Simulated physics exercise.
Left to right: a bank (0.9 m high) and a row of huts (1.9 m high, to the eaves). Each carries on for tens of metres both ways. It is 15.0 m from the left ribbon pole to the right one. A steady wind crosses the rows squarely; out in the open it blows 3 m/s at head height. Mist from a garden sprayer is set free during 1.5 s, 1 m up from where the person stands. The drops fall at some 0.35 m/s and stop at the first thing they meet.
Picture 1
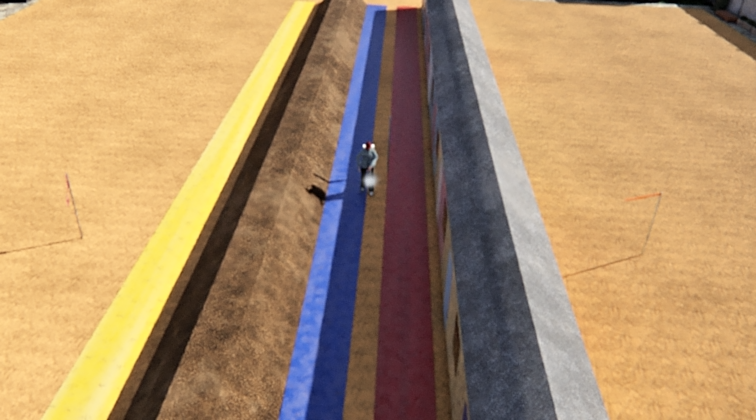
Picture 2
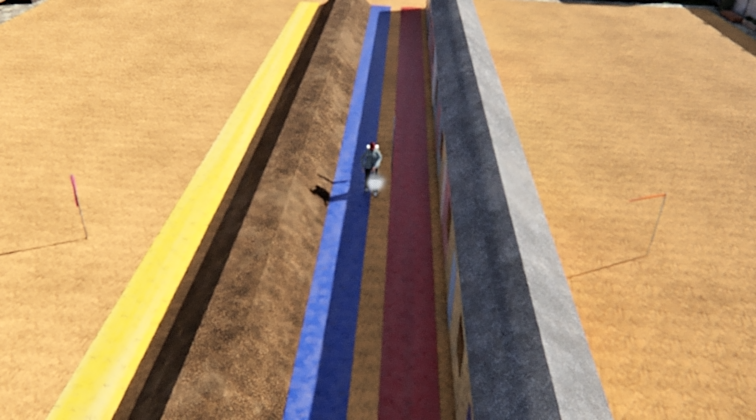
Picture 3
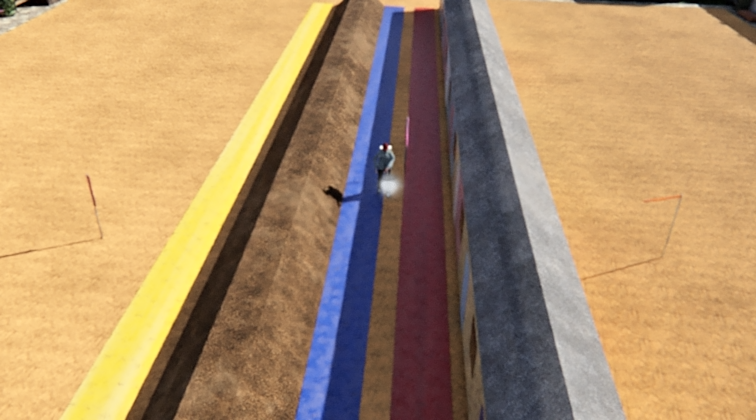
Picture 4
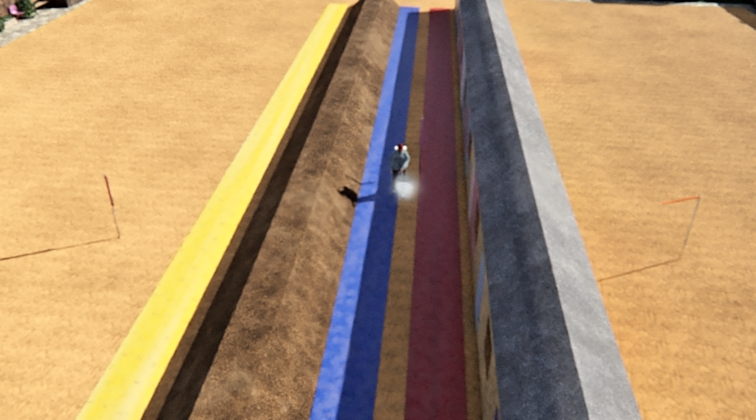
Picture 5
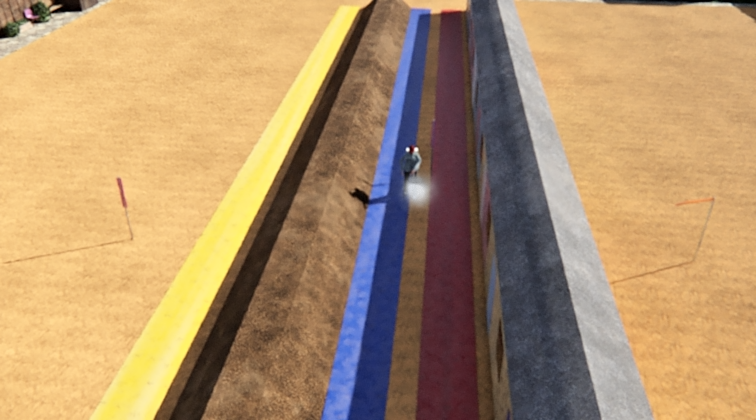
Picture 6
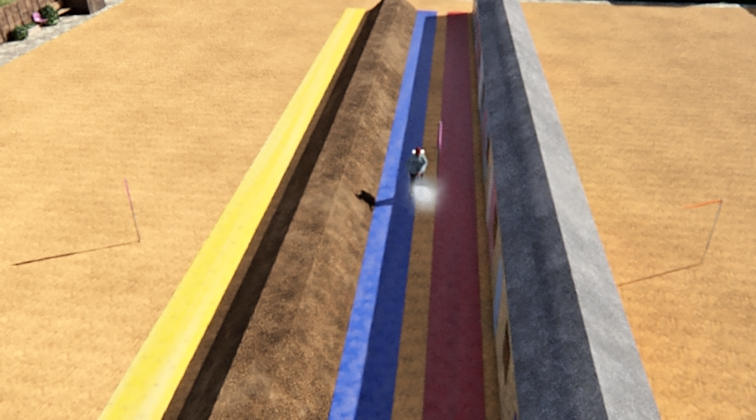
To begin with, a small figure stands on the blue strip between a brown ridge and a long grey roof, with a faint puff of white mist close by. As the view shifts so the scene slides gradually rightward, the mist spreads slightly, while the right ribbon keeps streaming left.
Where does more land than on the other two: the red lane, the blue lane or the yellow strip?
It is red that catches most.
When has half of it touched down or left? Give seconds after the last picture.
At about 2.8 s.
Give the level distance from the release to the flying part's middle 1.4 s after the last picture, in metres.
About 0.5 m.
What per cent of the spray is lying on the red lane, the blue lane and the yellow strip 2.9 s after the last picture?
About 20 % red, 4 % blue, 0 % yellow.
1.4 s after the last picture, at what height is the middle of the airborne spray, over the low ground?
Roughly 0.6 m up.
Then, 1.4 s after the last picture, 0 % lies on the yellow strip, 4 % on the red lane and 2 % on the blue lane; 14 % has touched down or left; the middle of what still flies is 0.6 m above the low ground, near (431, 200).
Then, 2.9 s after the last picture, 0 % lies on the yellow strip, 19 % on the red lane and 4 % on the blue lane; 51 % has touched down or left; the middle of what still flies is 0.5 m above the low ground, near (442, 203).
Then, 6.9 s after the last picture, 0 % lies on the yellow strip, 45 % on the red lane and 7 % on the blue lane; 88 % has touched down or left; the middle of what still flies is 0.6 m above the low ground, near (461, 203).
Then, 18.9 s after the last picture, 0 % lies on the yellow strip, 52 % on the red lane and 7 % on the blue lane; 99 % has touched down or left.
Then, 43.9 s after the last picture, 0 % lies on the yellow strip, 53 % on the red lane and 7 % on the blue lane; 100 % has touched down or left.
